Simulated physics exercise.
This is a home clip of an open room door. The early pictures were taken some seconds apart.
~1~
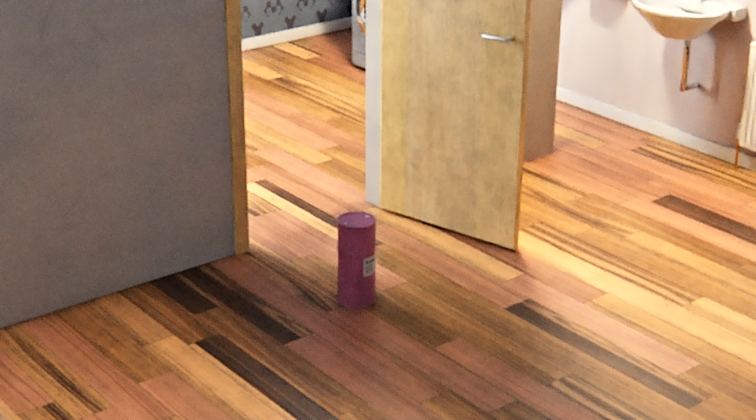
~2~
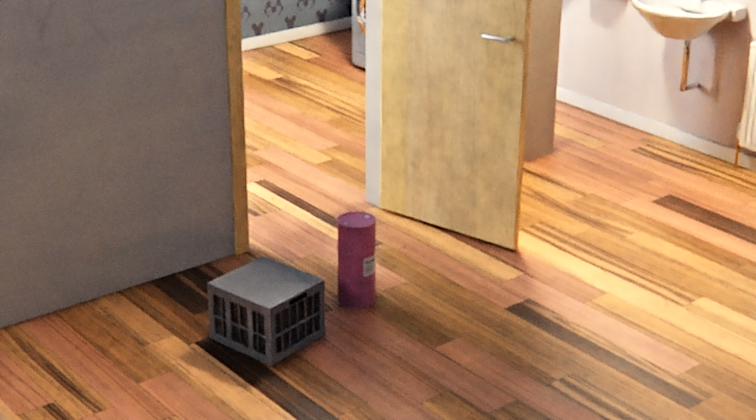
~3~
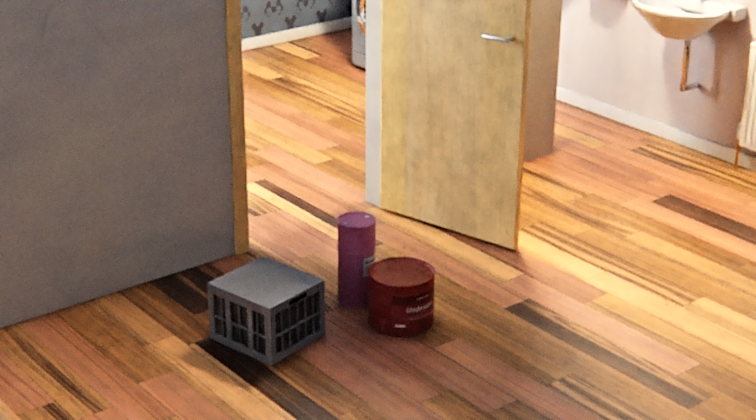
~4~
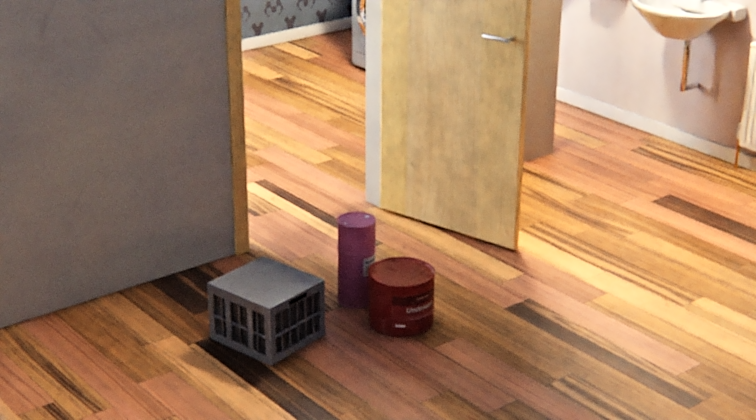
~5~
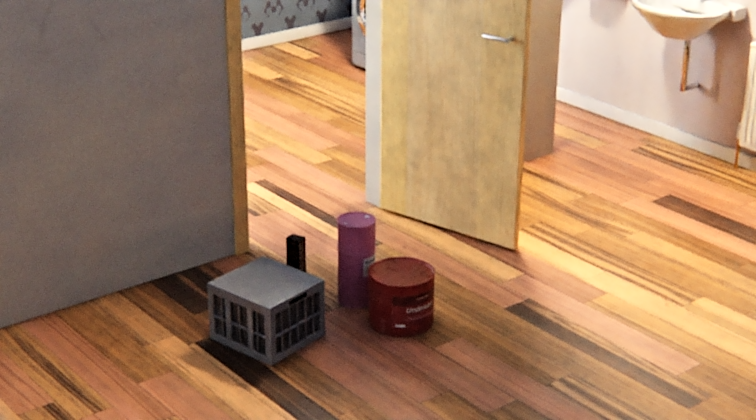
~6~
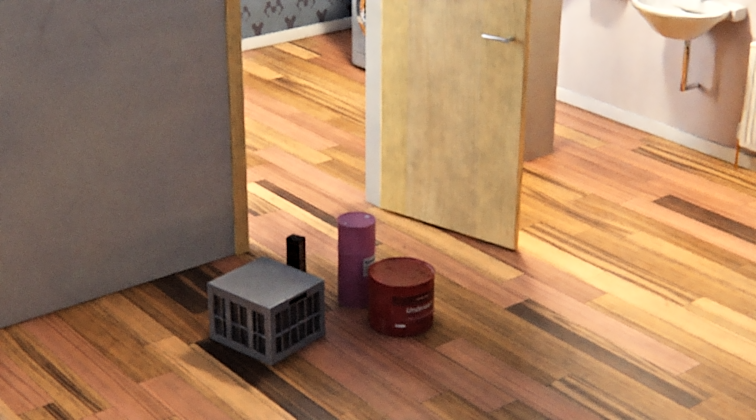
The video shows a wide-open door that stays still above a wooden floor with a pink canister standing nearby; a grey crate appears beside the canister, then a red pail, and later a black carton behind the crate.
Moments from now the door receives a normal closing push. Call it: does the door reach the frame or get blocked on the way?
It reaches the frame.
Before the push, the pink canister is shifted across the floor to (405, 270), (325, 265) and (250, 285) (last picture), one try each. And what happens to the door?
On the first try it fails to close, on the second it fails to close, and on the third it swings fully closed.
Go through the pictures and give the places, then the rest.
The first picture shows door wide open and still.
The second picture shows door wide open and still; pink canister (356, 260); grey crate (267, 309).
The third picture shows door wide open and still; red pail (401, 297); pink canister (356, 260).
The fourth picture shows door wide open and still; grey crate (267, 309); red pail (401, 297).
The fifth picture shows door wide open and still; pink canister (356, 260); grey crate (267, 309).
The sixth picture shows door wide open and still; black carton (296, 262); red pail (401, 297).
Then, 0.70 s on from there, open by 68°.
Then, 1.10 s on from there, open by 33°.
In the end, open by 0°; all 4 unmoved. At the end, from the last picture's camera, black carton near (296, 262).
